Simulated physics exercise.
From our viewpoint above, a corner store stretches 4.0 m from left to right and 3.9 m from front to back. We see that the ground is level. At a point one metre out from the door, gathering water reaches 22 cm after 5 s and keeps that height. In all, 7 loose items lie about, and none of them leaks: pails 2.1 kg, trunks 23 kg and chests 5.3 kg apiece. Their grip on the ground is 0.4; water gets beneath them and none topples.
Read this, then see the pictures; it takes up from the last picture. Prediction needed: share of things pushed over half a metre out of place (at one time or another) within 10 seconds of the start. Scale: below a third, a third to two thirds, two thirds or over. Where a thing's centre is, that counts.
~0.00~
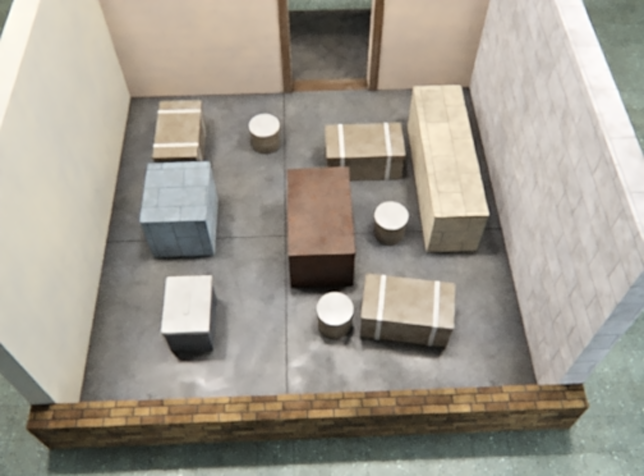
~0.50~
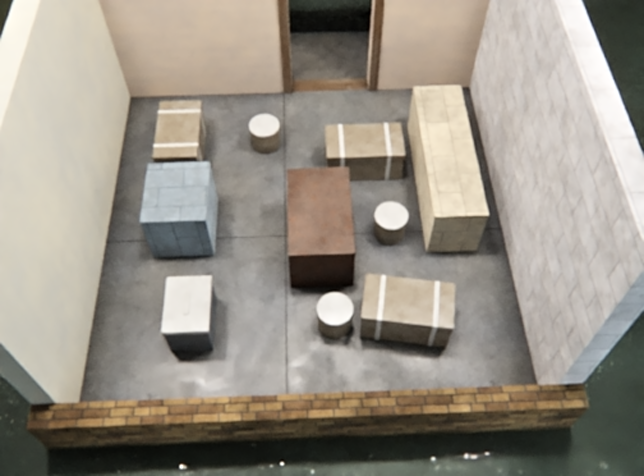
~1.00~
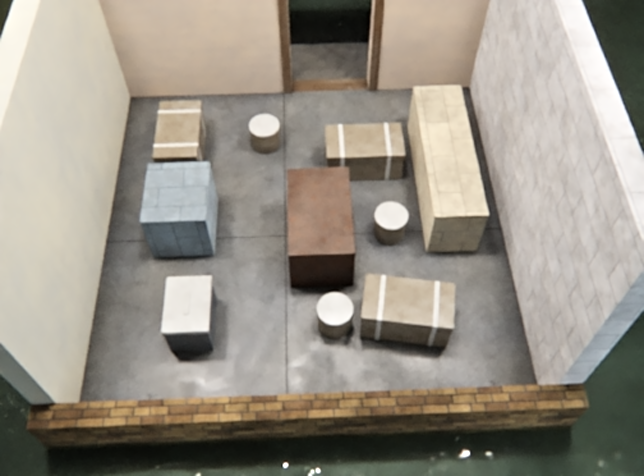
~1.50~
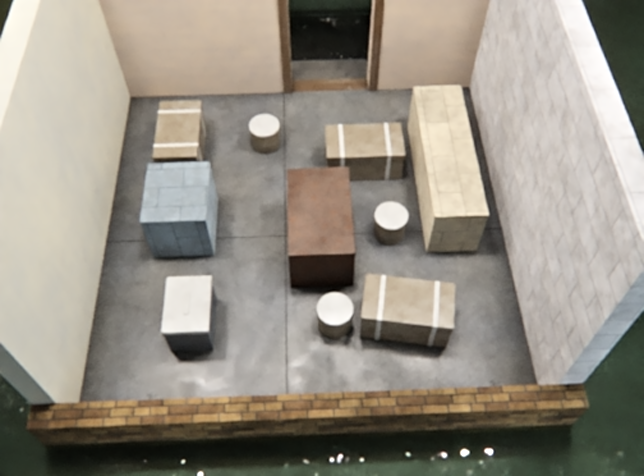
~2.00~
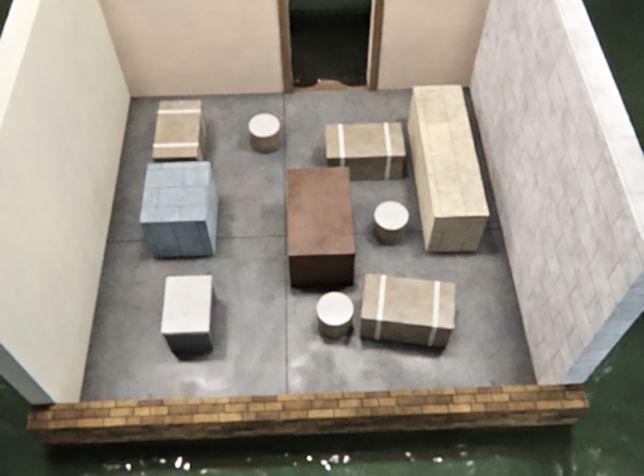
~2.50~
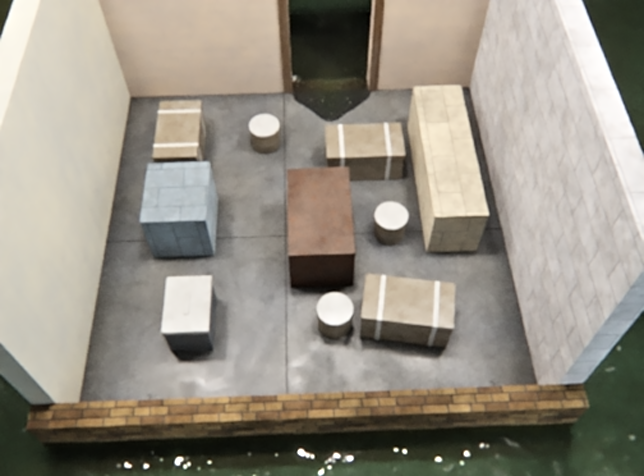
Most of them.
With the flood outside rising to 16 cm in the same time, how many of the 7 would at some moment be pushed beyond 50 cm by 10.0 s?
3.
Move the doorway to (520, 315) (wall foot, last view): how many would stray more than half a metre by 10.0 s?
Count: 5.
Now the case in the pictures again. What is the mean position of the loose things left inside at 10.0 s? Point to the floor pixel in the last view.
Roughly at (258, 305).
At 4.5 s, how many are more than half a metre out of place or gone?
I make it 0.
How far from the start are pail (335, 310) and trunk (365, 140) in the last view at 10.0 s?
Respectively 150 and 200 cm.
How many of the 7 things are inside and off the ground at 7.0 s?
The count is 3.
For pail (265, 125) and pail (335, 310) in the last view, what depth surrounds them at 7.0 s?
Close to 9 and 2 centimetres.
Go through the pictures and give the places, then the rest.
A pail at (264, 125), on the bottom; a trunk at (409, 300) rests on the ground; water covers 0.0 m2; 0 of 7 have shifted, in the first frame.
A pail at (264, 125), on the bottom; a trunk at (409, 300) rests on the ground; water covers 0.0 m2; 0 of 7 have shifted, in the second frame.
A pail at (264, 125), on the bottom; a trunk at (409, 300), on the bottom; 0.0 m2 under water; 0 of 7 have shifted, in the third frame.
A pail at (264, 125), on the bottom; a trunk at (409, 300) rests on the ground; 0.0 m2 under water; 0 of 7 have shifted, in the fourth frame.
A pail at (264, 125), on the bottom; a trunk at (409, 300), on the bottom; 0.0 m2 under water; 0 of 7 have shifted, in the fifth frame.
A pail at (264, 125), on the bottom; a trunk at (409, 300) rests on the ground; water covers 0.2 m2; 0 of 7 have shifted, in the sixth frame.
After 3.5 s 0 of 7 are over 50 cm from their spots; 0 afloat.
After 4.5 s 0 of 7 are over 50 cm from their spots; 0 afloat.
After 7.0 s 3 of 7 are over 50 cm from their spots; 3 afloat.
After 10.0 s 6 of 7 are over 50 cm from their spots, and 6 have been at some point; 6 afloat.
